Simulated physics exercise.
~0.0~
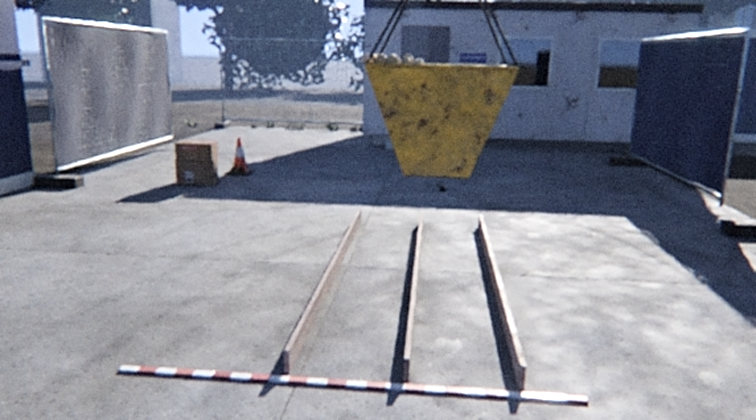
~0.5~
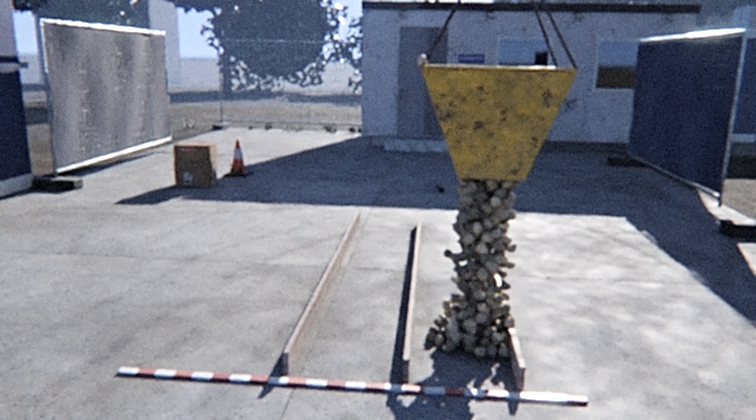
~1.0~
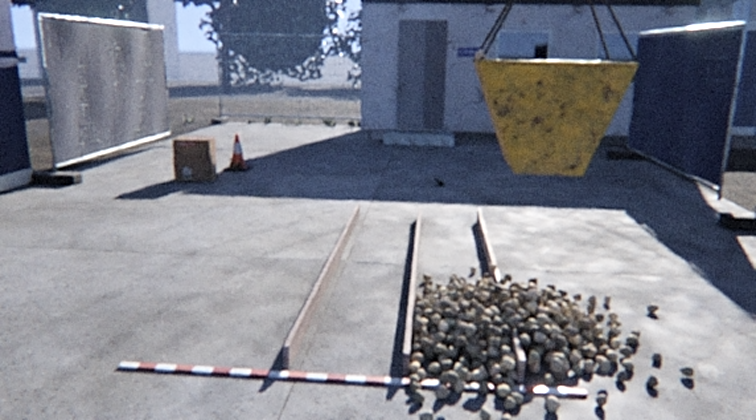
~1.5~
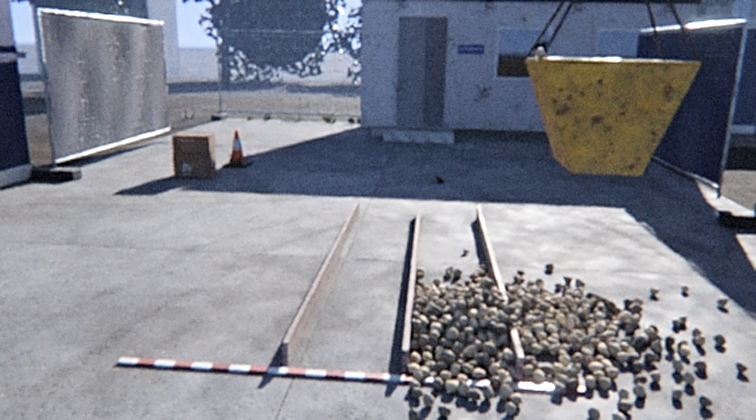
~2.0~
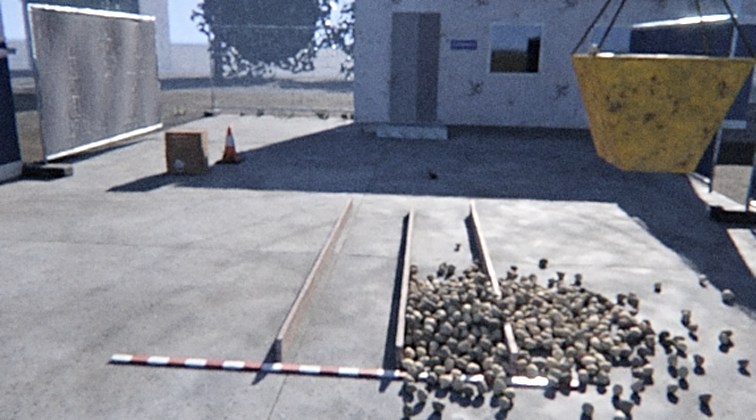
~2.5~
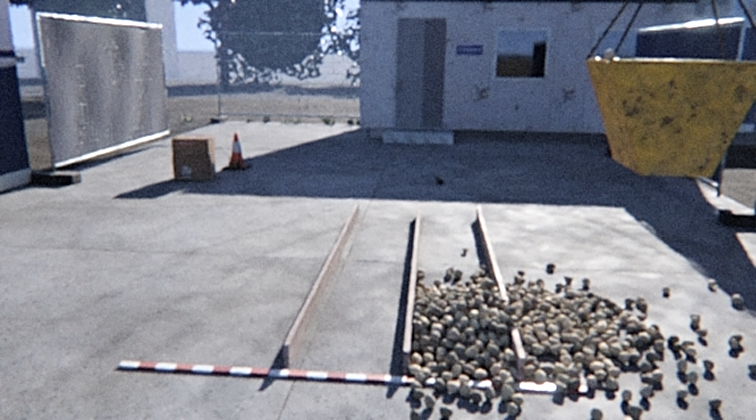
To begin with, a yellow skip full of rounded stones hangs above a concrete yard, where three boards lie behind a red-and-white striped staff. As the skip travels rightwards, its bottom opens and the stones pour down in a dense column into the right bay. The falling stones spread into a low heap, spilling over the right-hand board while the emptied skip moves on. A few stones scatter farther right before everything settles. At the end, the heap lies still across the right bay and the ground beyond it, the left bay is empty, and the skip hangs at the far right.
